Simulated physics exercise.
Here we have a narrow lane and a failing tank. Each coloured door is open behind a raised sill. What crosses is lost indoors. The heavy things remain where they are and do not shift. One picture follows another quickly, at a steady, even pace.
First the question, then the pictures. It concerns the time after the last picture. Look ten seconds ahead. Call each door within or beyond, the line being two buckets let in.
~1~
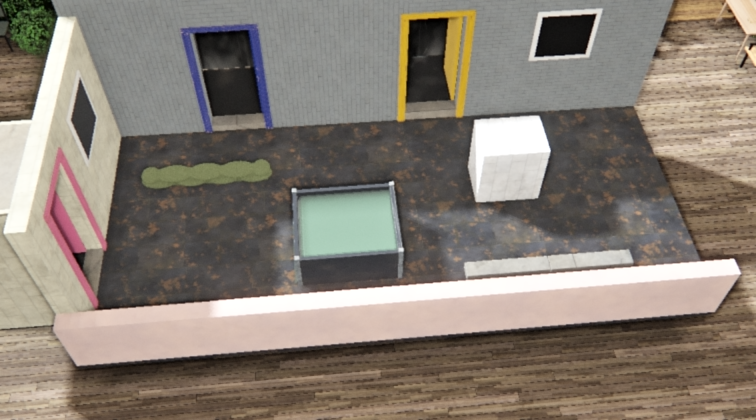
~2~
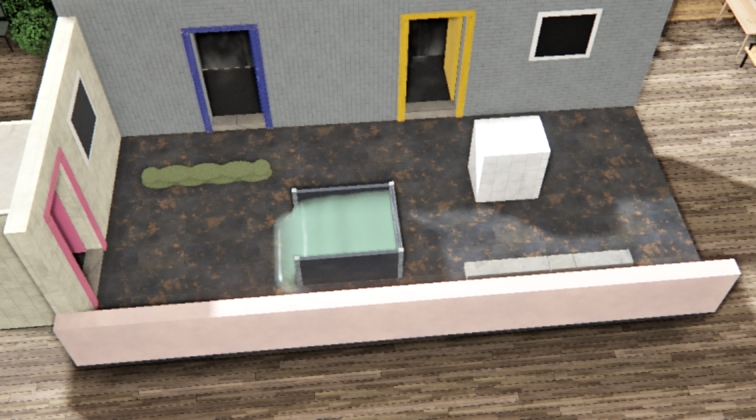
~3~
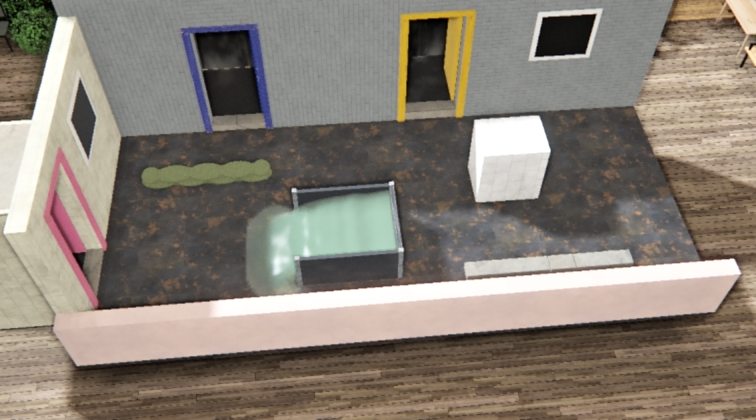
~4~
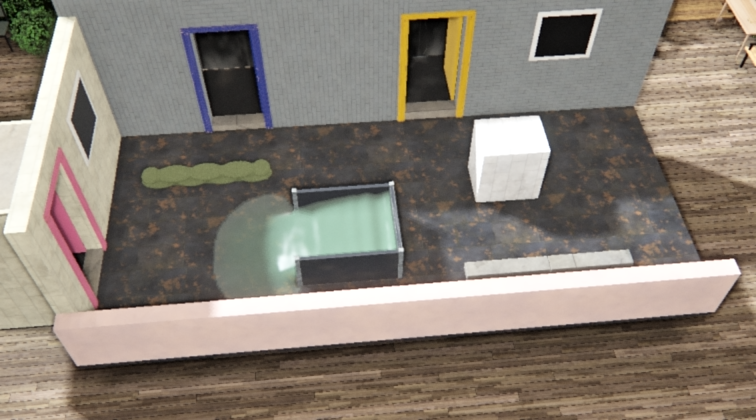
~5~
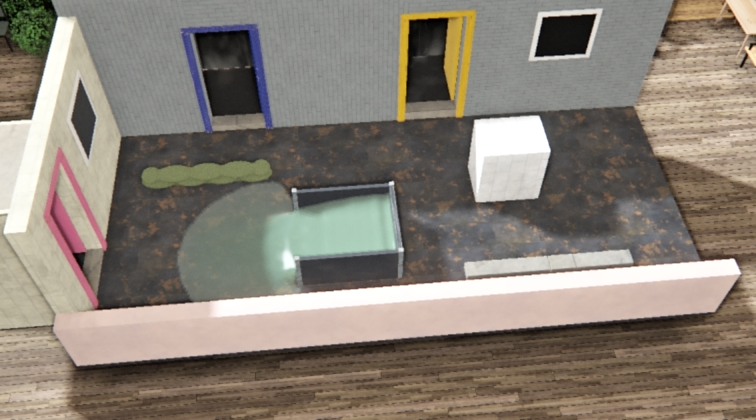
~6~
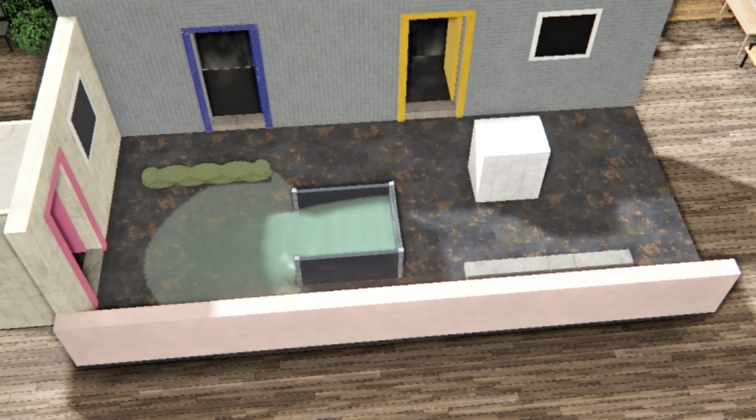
Blue door - within; pink door - beyond; yellow door - within.
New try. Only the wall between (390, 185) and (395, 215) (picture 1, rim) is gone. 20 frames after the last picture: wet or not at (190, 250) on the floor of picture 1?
That spot ends up spared.
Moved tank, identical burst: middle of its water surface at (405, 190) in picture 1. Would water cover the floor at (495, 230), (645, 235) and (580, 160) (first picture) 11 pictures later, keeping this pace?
Spared, spared, spared.
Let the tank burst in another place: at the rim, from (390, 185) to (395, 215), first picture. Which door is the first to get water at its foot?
It would be the yellow one.
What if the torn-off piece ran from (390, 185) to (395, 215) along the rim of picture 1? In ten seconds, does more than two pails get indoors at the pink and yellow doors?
As for the pink door, it sits short of it; as for the yellow door, it sits short of it.
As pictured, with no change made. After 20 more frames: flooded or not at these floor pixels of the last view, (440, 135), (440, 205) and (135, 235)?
Point 1: Not wet; point 2: Not wet; point 3: Drenched.
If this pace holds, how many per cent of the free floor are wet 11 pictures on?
Share estimate: About 25 per cent.
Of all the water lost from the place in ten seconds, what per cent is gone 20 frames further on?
Around 85 percent.
A moment on, water covers 25 % of the floor; the blue door not reached, the pink door over two buckets in, the yellow door not reached.
Next, water covers 25 % of the floor; the blue door not reached, the pink door over two buckets in, the yellow door not reached.
Then, water covers 30 % of the floor; the blue door wet at the sill, nothing in, the pink door far over two buckets in, the yellow door not reached.
Later, water covers 50 % of the floor; the blue door wet at the sill, nothing in, the pink door far over two buckets in, the yellow door wet at the sill, nothing in.
In the end, water covers 80 % of the floor; the blue door wet at the sill, nothing in, the pink door far over two buckets in, the yellow door wet at the sill, nothing in.
